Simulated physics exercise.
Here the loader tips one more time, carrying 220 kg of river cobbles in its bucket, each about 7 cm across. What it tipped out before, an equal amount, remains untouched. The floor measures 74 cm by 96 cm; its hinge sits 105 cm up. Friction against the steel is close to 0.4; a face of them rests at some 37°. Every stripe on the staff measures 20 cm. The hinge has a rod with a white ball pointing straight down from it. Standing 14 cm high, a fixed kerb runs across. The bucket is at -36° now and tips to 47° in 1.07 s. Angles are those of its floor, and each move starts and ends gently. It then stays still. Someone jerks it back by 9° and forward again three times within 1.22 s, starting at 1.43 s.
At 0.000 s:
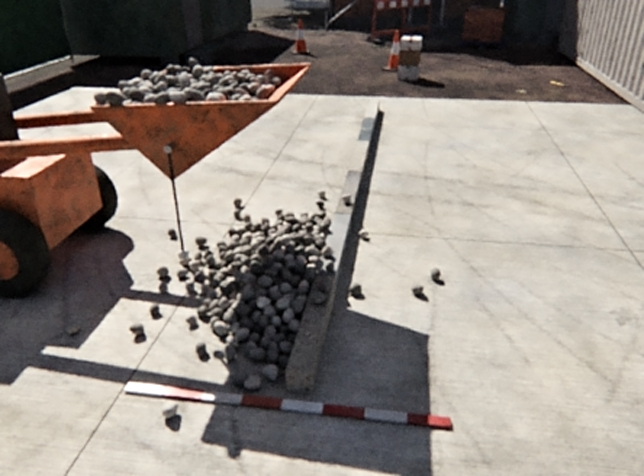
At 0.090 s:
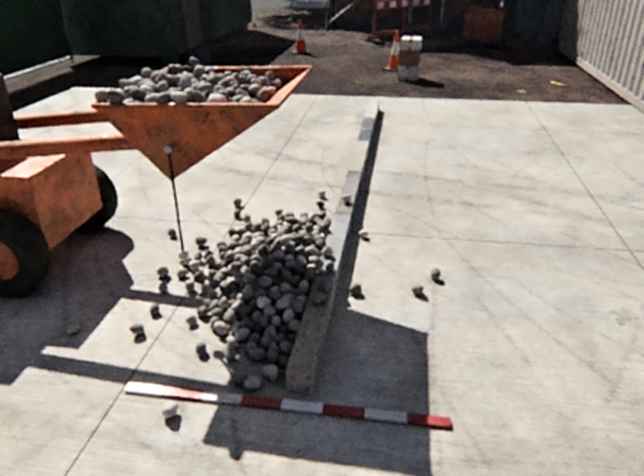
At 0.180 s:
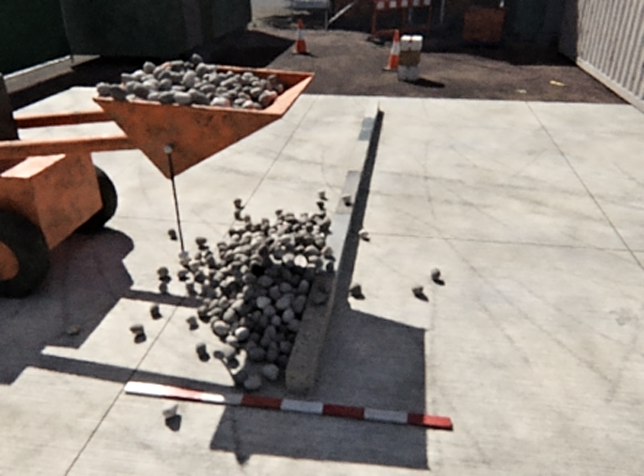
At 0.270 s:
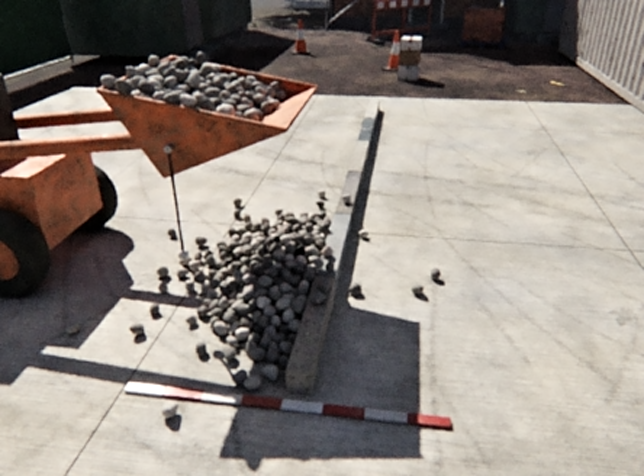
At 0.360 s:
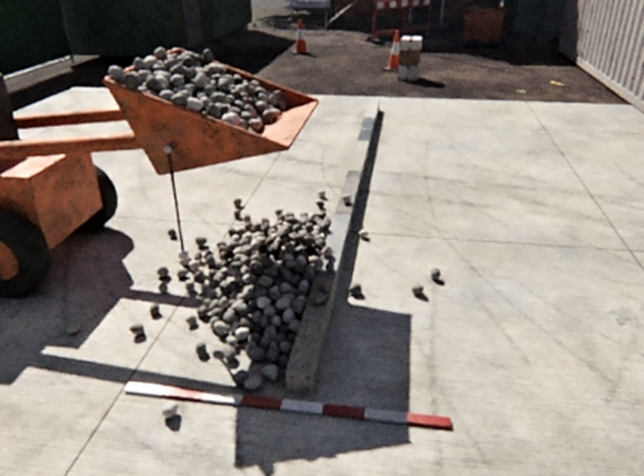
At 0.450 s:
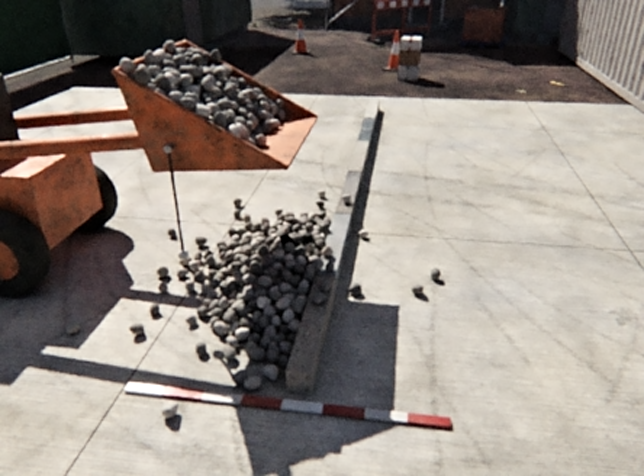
The loader's orange bucket, full of grey stones, tilts forward above a pile of similar stones.
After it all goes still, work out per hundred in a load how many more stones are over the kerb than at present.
Around 40 stones per hundred.
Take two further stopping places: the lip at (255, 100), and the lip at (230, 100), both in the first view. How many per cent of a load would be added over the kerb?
Roughly 20 per cent, then 5 per cent.
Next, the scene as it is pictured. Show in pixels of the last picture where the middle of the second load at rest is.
Around (321, 263) in the last picture.
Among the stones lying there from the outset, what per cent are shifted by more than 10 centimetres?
Roughly 5 % of them.
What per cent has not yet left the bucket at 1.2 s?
Close to 35 in a hundred is still held.
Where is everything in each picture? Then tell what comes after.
The first frame shows lip at (277, 103), floor tilted -36°, highest stones at (179, 75). The earlier load is highest near (293, 245), 22 cm above ground level, 99 % on this side of the kerb, 1 % over the kerb.
In the second frame, the bucket is at -34°, its lip at (279, 106); the top of the load is at (174, 73); the stones move at 0.1 m/s on average.
In the third frame, the bucket is at -30°, its lip at (282, 116); the top of the load is at (175, 70); the stones move at 0.2 m/s on average.
The fourth frame shows lip at (286, 131), floor tilted -23°, highest stones at (174, 65); the stones move at 0.3 m/s on average.
The fifth frame shows lip at (288, 149), floor tilted -14°, highest stones at (174, 61); the stones move at 0.4 m/s on average.
The sixth frame shows lip at (288, 168), floor tilted -4°, highest stones at (183, 56); the stones move at 0.4 m/s on average.
After 0.8 s the floor is at 34°; in per cent of one load, 99 in the bucket, 100 on this side of the kerb, 1 over the kerb; the foremost stones are at (362, 263).
After 1.2 s the floor is at 47°; in per cent of one load, 34 in the bucket, 163 on this side of the kerb, 3 over the kerb; the foremost stones are at (374, 265).
After 3.1 s the floor is at 47°; in per cent of one load, 0 in the bucket, 159 on this side of the kerb, 41 over the kerb; the foremost stones are at (584, 340).
After 5.5 s the floor is at 47°; in per cent of one load, 0 in the bucket, 159 on this side of the kerb, 41 over the kerb; the foremost stones are at (584, 340). Net gain over the kerb, 40.
